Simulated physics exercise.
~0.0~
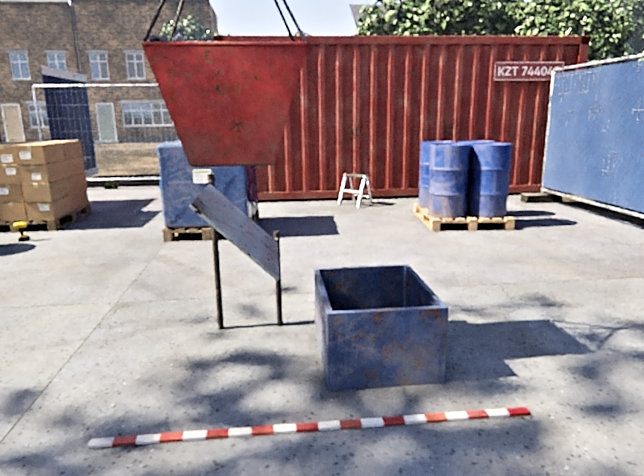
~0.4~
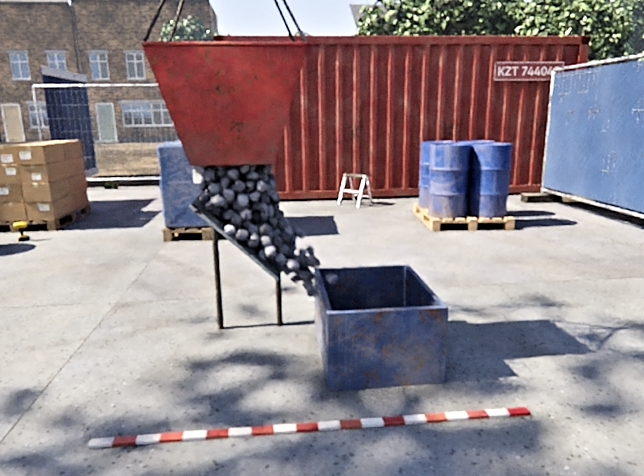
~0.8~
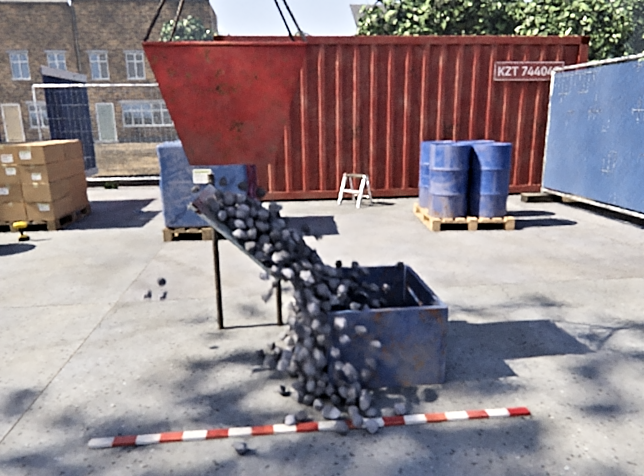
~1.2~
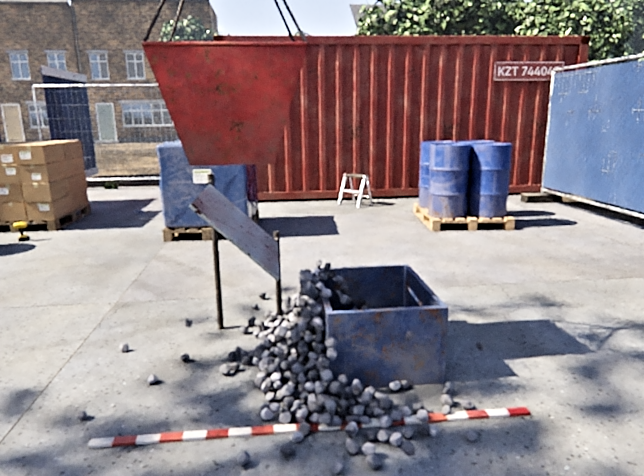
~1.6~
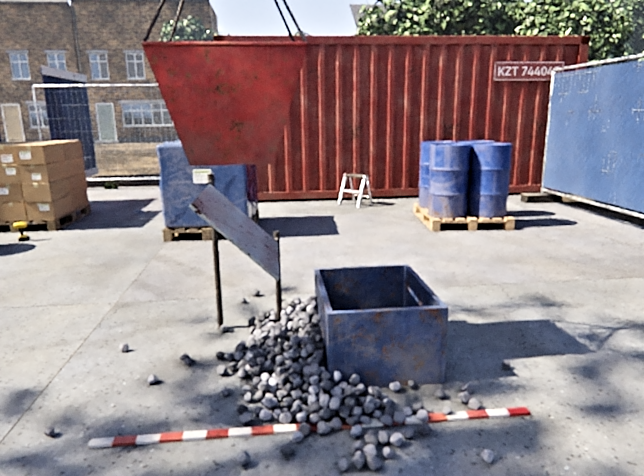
The footage shows grey stones dropping from a hanging red skip onto a sloping steel chute and sliding right toward an open blue bin. Some go in, but most spill over the paving, ending heaped left of the bin, with others scattered in front across a red-and-white staff.
